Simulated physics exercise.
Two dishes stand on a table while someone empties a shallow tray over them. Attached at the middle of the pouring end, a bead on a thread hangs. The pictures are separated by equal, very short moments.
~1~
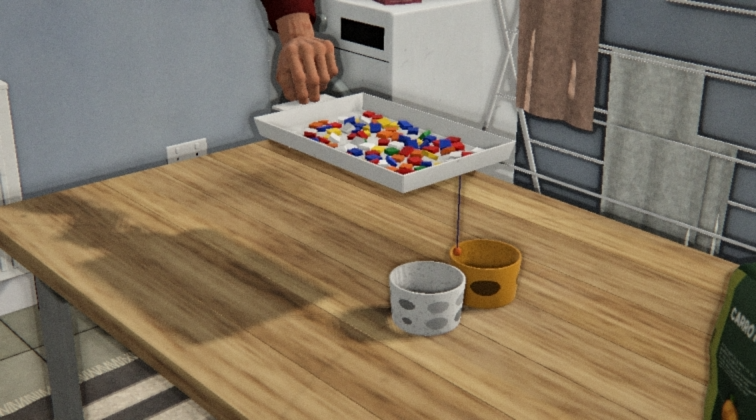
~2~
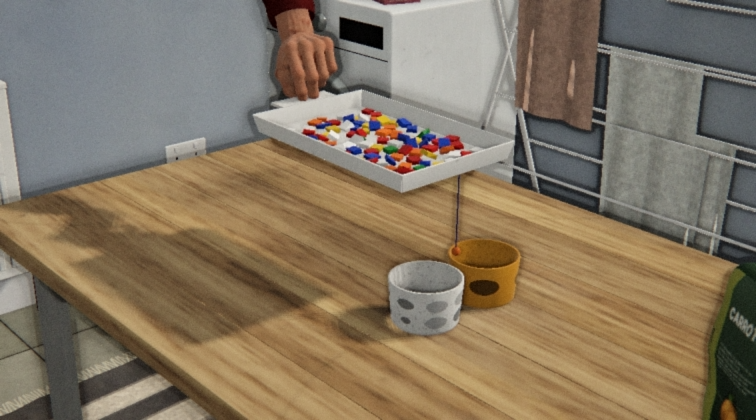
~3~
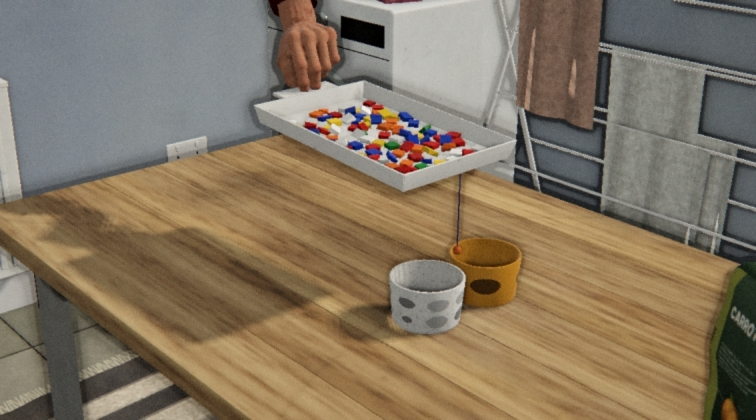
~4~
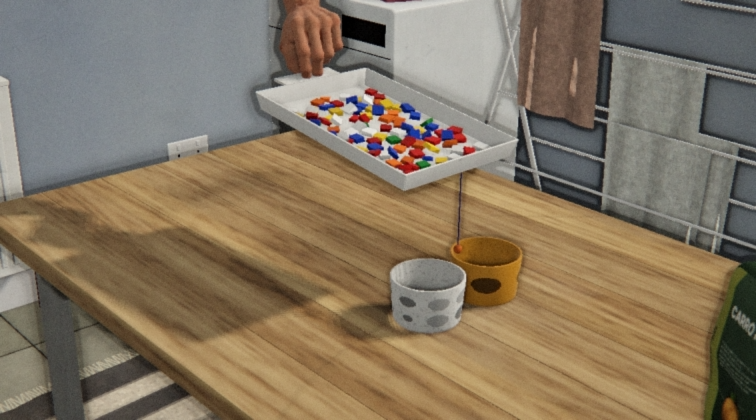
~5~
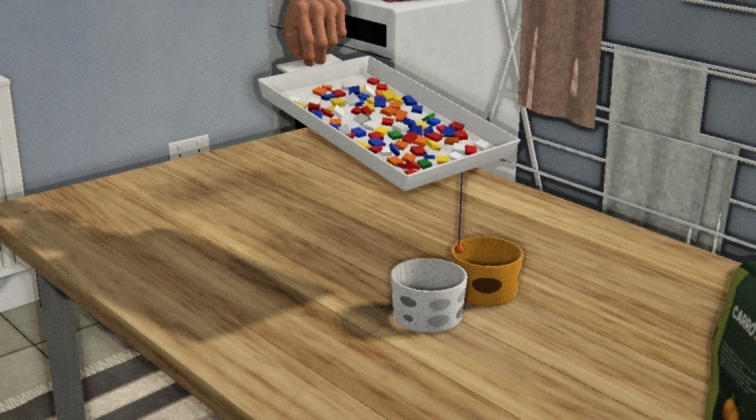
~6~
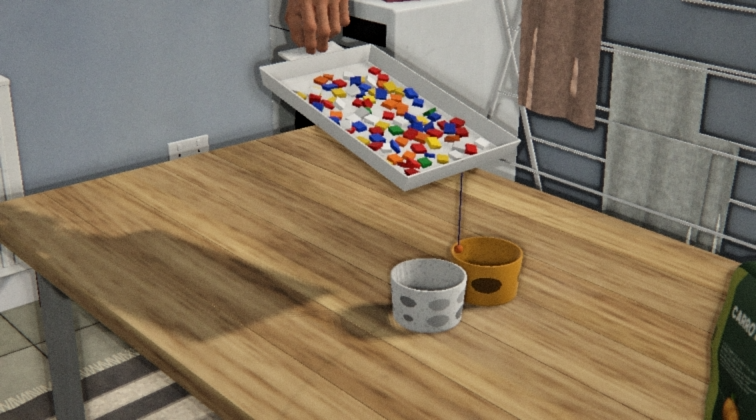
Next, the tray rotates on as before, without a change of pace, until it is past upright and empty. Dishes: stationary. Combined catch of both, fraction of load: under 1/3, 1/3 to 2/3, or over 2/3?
Never reaches a third.
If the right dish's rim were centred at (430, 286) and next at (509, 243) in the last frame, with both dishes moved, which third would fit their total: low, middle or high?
First place: Less than a third. Second place: Less than a third.
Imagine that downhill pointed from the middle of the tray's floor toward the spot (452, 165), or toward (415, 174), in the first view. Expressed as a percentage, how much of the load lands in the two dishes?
First heading roughly 30 %, second roughly 40 %.
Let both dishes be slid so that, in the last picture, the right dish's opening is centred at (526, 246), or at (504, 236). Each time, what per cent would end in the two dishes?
Roughly 30 per cent, and 0 per cent.
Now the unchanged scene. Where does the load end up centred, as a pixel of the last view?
Last view, resting centre - approx. (500, 331).
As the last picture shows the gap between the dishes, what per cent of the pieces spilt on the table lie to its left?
That comes to about 10 per cent of the pieces.
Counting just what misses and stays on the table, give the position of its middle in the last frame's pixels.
Centre, final frame: Roughly (510, 332).
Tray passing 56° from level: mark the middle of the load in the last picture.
The middle of the pieces sits at roughly (440, 134).
Soon after the last picture, tray tipped steeply; all on the tray.
A little later, tray tipped right over; most on the tray; a stray few in the left dish; a small part outside both; a stray few in the air.
Later still, tray tipped past a quarter turn; a small part in the left dish; a stray few in the right dish; most outside both.
At rest, tray tipped past a quarter turn; a small part in the left dish; a stray few in the right dish; most outside both.
